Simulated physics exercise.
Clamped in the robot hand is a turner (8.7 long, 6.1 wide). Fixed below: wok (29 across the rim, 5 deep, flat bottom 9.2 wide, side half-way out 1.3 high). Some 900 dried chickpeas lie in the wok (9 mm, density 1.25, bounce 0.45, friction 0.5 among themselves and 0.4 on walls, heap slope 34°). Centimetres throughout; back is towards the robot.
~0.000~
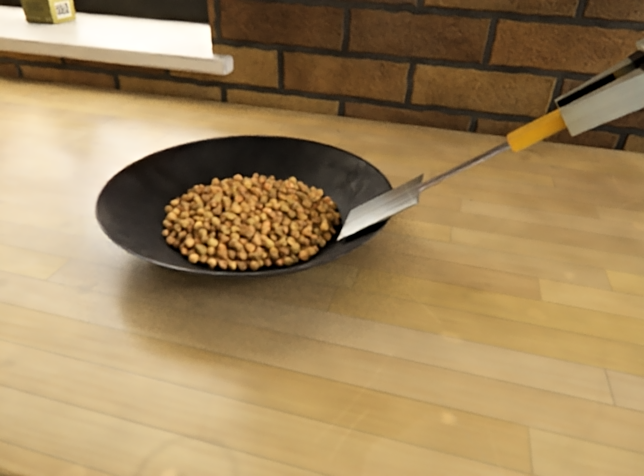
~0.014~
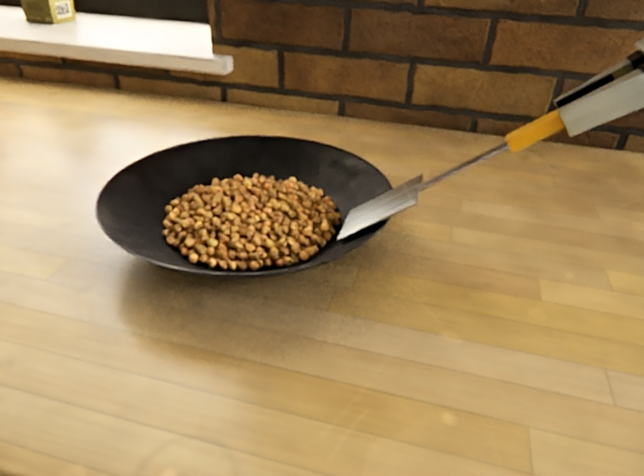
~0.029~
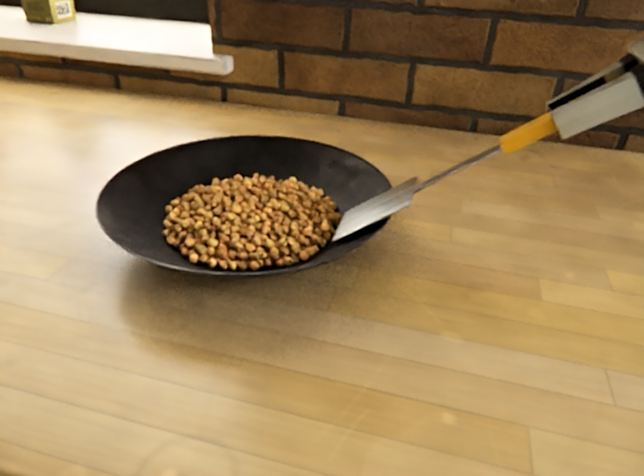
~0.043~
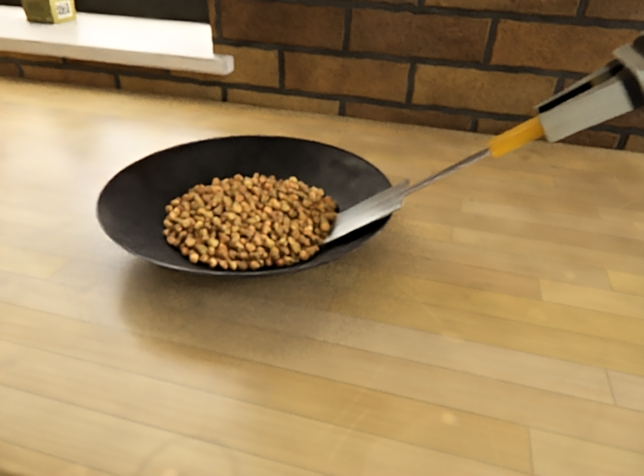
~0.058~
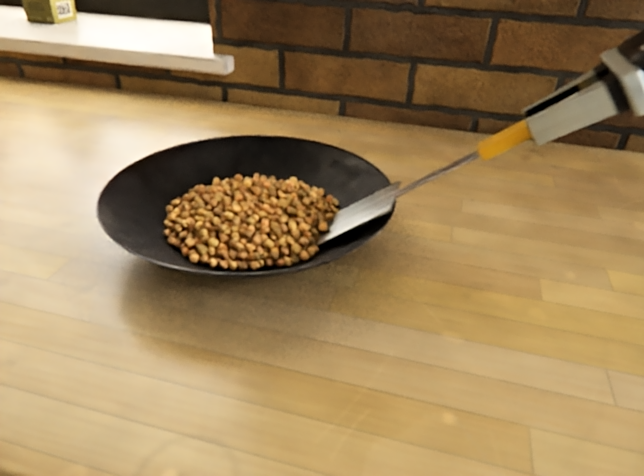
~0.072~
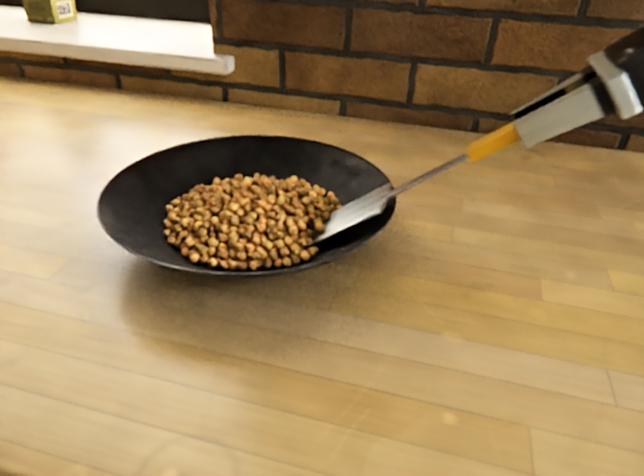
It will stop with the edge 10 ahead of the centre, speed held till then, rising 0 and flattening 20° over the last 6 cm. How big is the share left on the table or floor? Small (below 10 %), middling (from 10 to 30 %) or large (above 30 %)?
On the table or floor the share is small, below 10 %.
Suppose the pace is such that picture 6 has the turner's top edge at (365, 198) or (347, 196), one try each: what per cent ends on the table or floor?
About 15 and 20 per cent.
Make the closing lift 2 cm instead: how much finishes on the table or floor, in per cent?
Some 5 per cent.
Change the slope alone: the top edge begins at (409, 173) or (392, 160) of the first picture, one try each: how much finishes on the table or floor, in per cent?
Some 5 and 10 per cent.
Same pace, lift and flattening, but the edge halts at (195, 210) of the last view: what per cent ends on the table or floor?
About 0 per cent.
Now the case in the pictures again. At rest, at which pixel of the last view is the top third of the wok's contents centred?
At about (166, 182).
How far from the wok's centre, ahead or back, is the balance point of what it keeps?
Roughly 4.0 cm ahead.
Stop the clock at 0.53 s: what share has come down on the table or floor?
Roughly 5 per cent.
By 0.18 s, sloping 38°, highest piece 5 above the table; 900 in the wok.
By 0.28 s, sloping 33°, highest piece 5 above the table; 900 in the wok.
By 0.53 s, sloping 18°, highest piece 7 above the table; 847 in the wok, 52 on the table or floor, 1 on the blade or in flight.
By 1.58 s, sloping 18°, highest piece 7 above the table; 847 in the wok, 53 on the table or floor.
Final count, 847 in the wok, 53 on the table or floor. That is 6 % on the table or floor.
